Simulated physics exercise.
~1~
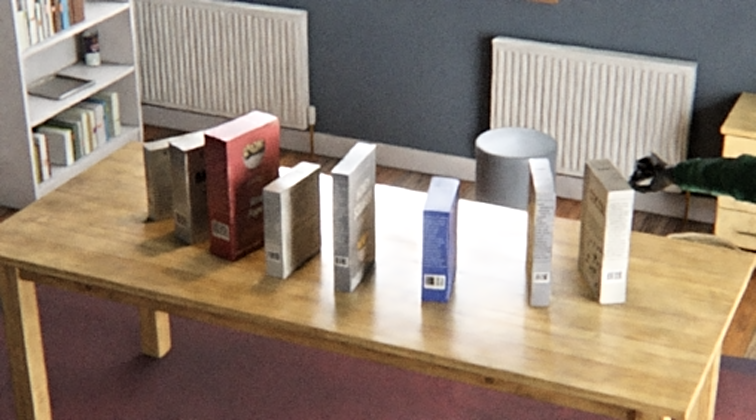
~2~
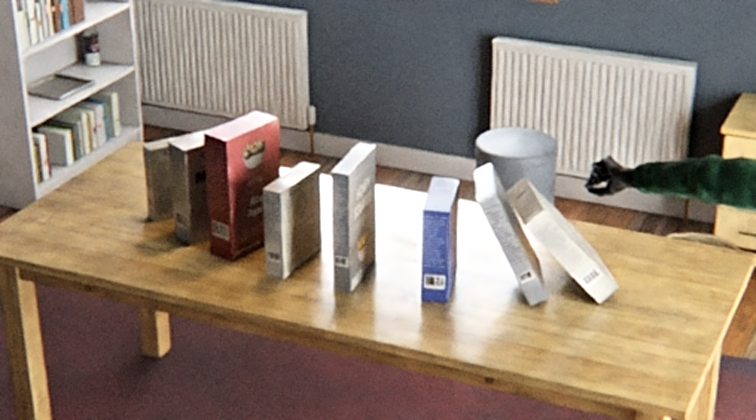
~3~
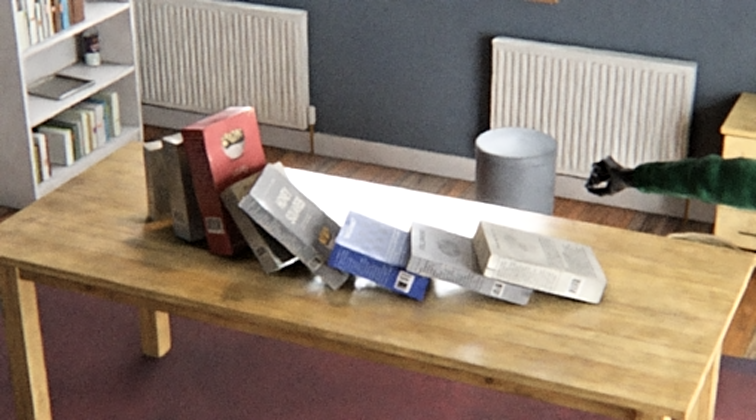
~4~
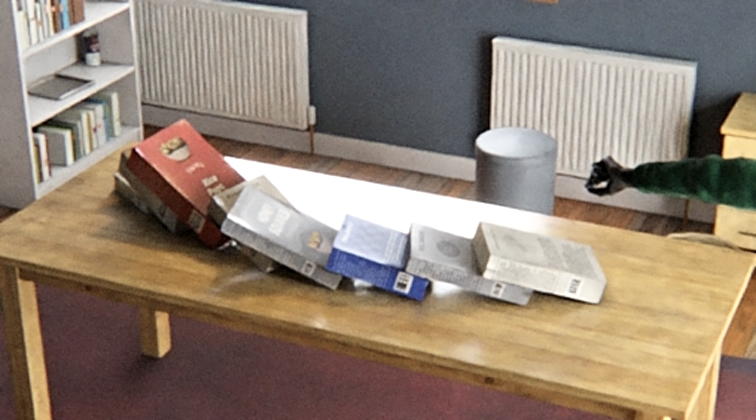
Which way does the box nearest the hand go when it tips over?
It goes to the left, falling away from the hand and toward the thin grey box beside it.
